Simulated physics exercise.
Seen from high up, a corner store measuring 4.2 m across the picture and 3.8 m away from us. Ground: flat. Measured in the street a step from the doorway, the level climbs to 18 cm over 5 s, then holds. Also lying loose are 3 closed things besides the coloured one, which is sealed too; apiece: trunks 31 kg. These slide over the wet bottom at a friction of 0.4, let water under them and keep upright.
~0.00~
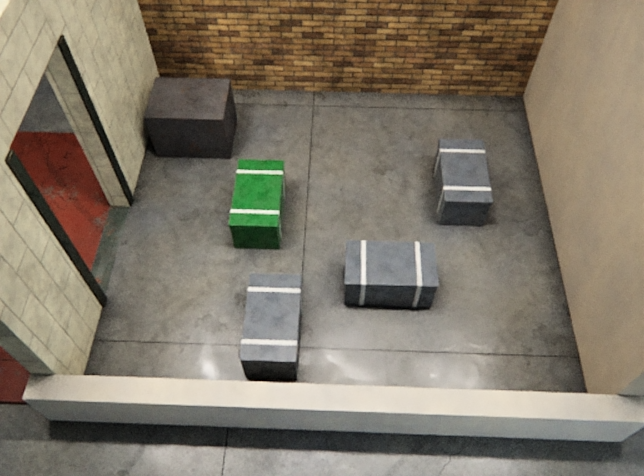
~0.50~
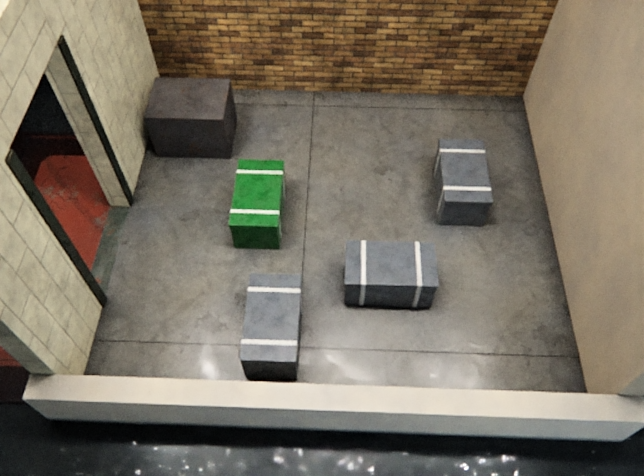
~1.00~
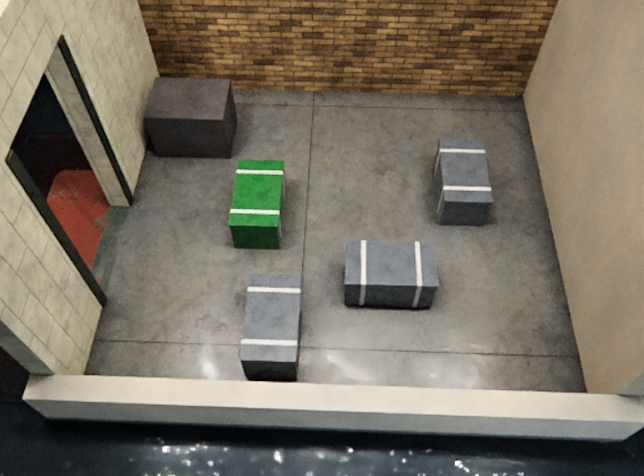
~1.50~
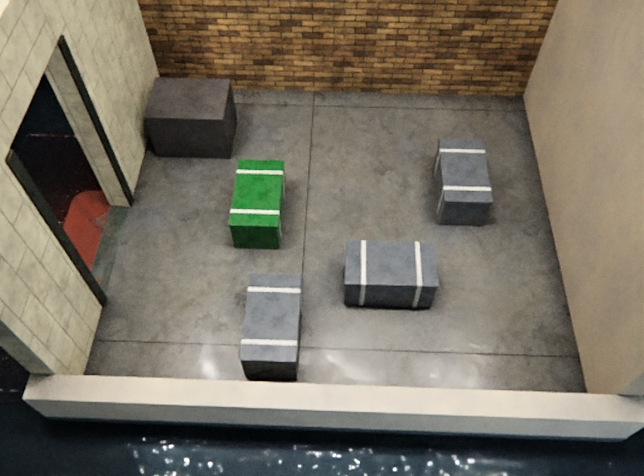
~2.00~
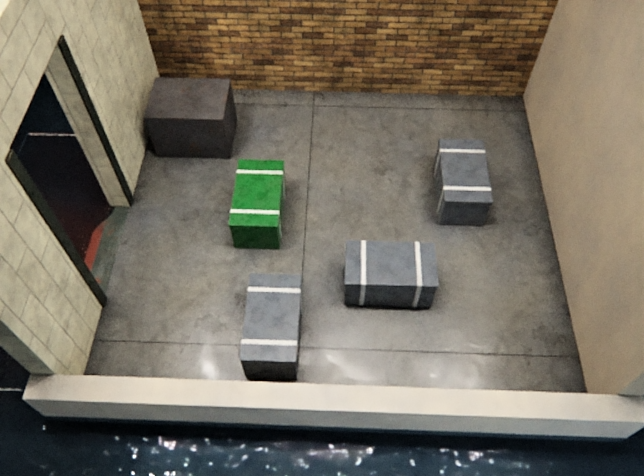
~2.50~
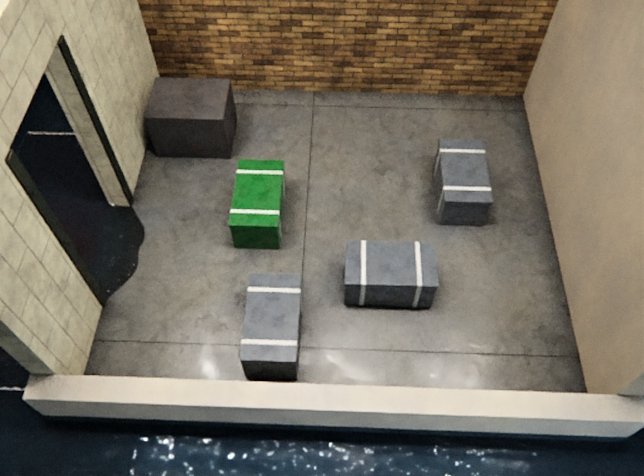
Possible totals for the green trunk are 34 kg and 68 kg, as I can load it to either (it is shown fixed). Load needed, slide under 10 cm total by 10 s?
Only the greater amount keeps it steady.
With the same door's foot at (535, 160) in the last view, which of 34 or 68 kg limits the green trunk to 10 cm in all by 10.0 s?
The small mass already works.
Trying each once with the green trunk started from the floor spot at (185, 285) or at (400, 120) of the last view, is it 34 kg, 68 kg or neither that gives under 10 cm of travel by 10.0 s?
Respectively, the heavy option is needed and the light option succeeds.
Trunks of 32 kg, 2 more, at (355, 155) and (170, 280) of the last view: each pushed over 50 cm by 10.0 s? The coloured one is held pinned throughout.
In the order given, within the mark and then beyond the mark.
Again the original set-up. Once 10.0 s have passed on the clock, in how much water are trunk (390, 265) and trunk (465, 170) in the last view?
About 5 and 1 cm.
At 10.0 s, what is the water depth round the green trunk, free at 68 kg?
Close to 6 cm deep.
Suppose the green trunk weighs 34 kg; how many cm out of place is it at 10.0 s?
Roughly 50 cm.
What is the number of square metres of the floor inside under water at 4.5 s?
At that time the wet patch spans about 3.0 m2.
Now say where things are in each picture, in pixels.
The green trunk at (257, 191), on the bottom; 0.0 m2 under water; 0 of 4 have shifted, in the first picture.
The green trunk at (257, 191) rests on the ground; 0.0 m2 under water; 0 of 4 have shifted, in the second picture.
The green trunk at (257, 191) rests on the ground; 0.0 m2 under water; 0 of 4 have shifted, in the third picture.
The green trunk at (257, 191) rests on the ground; water covers 0.0 m2; 0 of 4 have shifted, in the fourth picture.
The green trunk at (257, 191) rests on the ground; water covers 0.0 m2; 0 of 4 have shifted, in the fifth picture.
The green trunk at (257, 191) rests on the ground; 0.1 m2 under water; 0 of 4 have shifted, in the sixth picture.
After 3.5 s the green trunk would be 0 cm from its start with 34 kg and 0 cm from its start with 68 kg; 0 cm of water round it then.
After 4.5 s the green trunk would be 0 cm from its start with 34 kg and 0 cm from its start with 68 kg; 4 cm of water round it then.
After 7.0 s the green trunk would be 11 cm from its start with 34 kg and 0 cm from its start with 68 kg; 5 cm of water round it then.
After 10.0 s the green trunk would be 53 cm from its start with 34 kg and 0 cm from its start with 68 kg; 6 cm of water round it then.
